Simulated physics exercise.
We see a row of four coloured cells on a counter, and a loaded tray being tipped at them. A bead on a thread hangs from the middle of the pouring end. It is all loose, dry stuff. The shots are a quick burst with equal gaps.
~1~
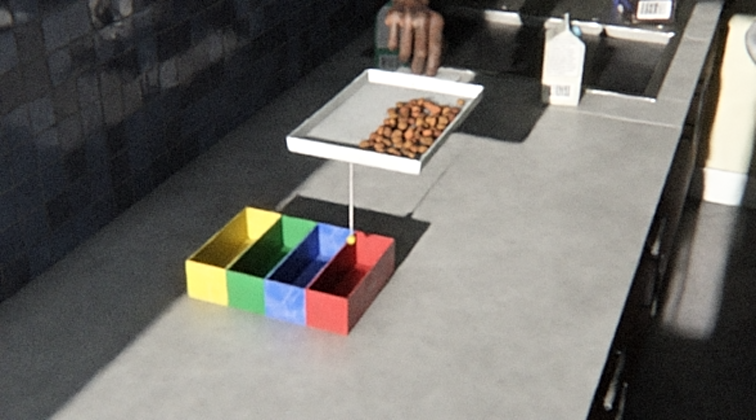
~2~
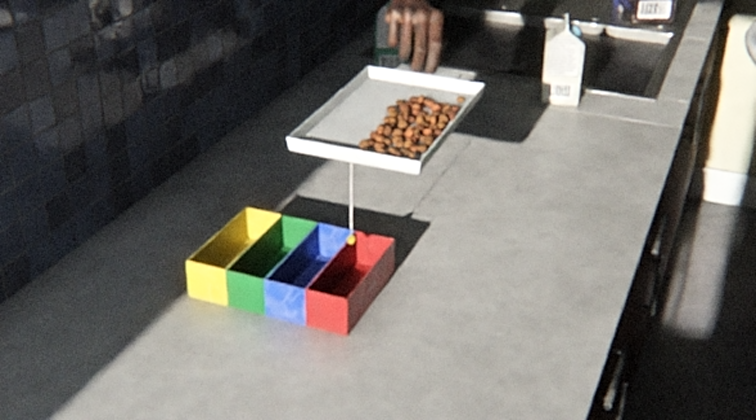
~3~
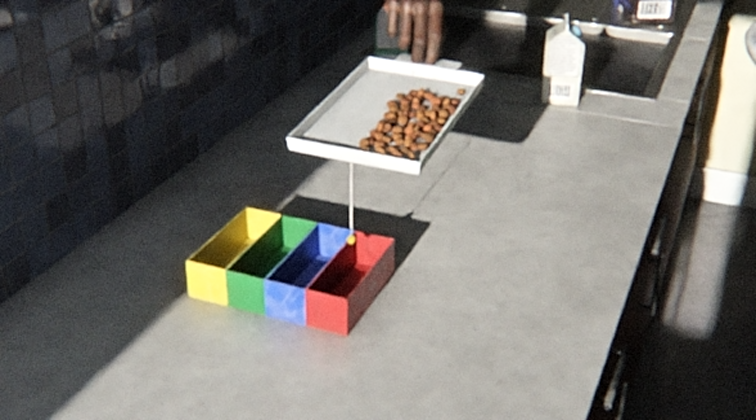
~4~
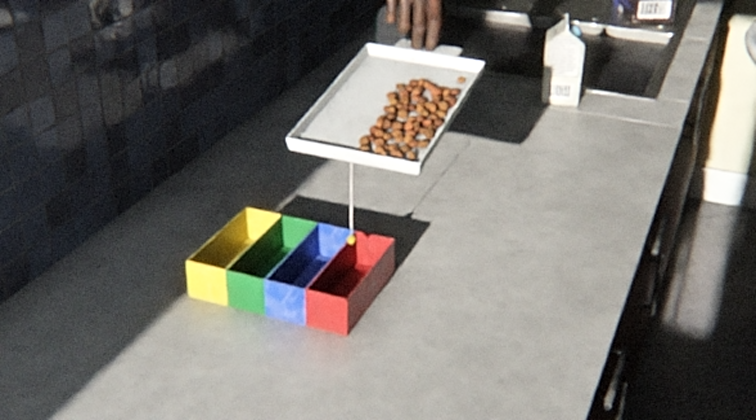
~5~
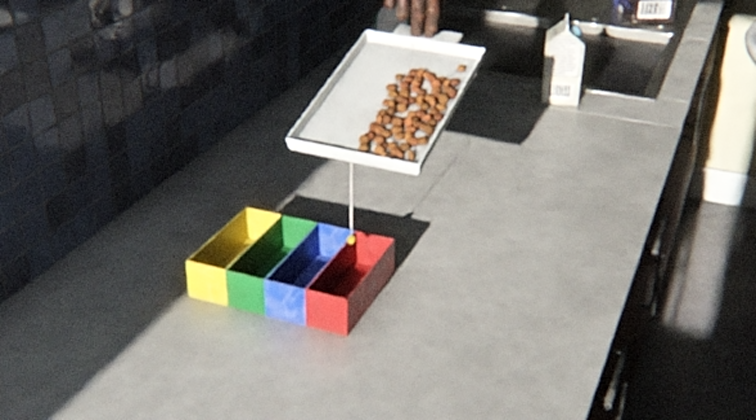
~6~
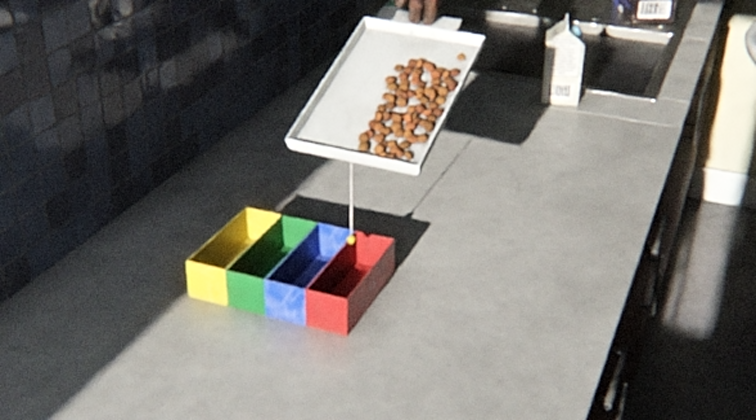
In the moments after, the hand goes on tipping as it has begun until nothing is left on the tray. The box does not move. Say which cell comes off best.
Most goes to the red cell.
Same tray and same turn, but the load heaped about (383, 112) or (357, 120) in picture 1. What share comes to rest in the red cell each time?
About 30 and 40 per cent.
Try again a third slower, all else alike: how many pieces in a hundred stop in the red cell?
Close to 30 per cent.
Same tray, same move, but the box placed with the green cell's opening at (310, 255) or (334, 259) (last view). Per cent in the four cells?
The first gives 90 %, the second 100 %.
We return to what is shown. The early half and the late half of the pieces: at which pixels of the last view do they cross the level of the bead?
First near (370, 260), later near (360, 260).
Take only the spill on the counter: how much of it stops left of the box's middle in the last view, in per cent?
Close to 0 per cent.
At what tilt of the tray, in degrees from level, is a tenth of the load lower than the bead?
At some 80 degrees.
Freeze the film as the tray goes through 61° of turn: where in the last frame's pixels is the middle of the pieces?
Near (379, 144).
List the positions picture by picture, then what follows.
Corners of the pouring end near (290, 137) and (418, 161), level; middle of the load near (412, 130), bits of dog kibble; bead on its thread near (351, 239); yellow cell near (207, 280); green cell near (246, 289); blue cell near (285, 299); red cell near (327, 309), in the first frame.
Corners of the pouring end near (290, 137) and (418, 161), level; middle of the load near (412, 129), in the second frame.
Corners of the pouring end near (289, 137) and (418, 162), tipped barely, level across its low end; middle of the load near (412, 125), in the third frame.
Corners of the pouring end near (289, 137) and (418, 163), tipped a little, level across its low end; middle of the load near (412, 120), in the fourth frame.
Corners of the pouring end near (288, 138) and (417, 164), tipped a little, level across its low end; middle of the load near (412, 114), in the fifth frame.
Corners of the pouring end near (288, 138) and (417, 165), tipped clearly, level across its low end; middle of the load near (411, 109); yellow cell near (207, 280); green cell near (246, 289); blue cell near (285, 299); red cell near (327, 309), in the sixth frame.
Shortly afterwards, tray tipped steeply; all but a few on the tray; only a few falling or outside the box.
Next, tray tipped right over; near half on the tray; a little in the red cell; a little in the blue cell; near a quarter falling or outside the box.
Some moments later, tray tipped past a quarter turn; near a third in the red cell; near a quarter in the blue cell; near half falling or outside the box.
In the end, tray tipped past a quarter turn; near a third in the red cell; near a quarter in the blue cell; none at all in the green cell; none at all in the yellow cell; near half outside the box.
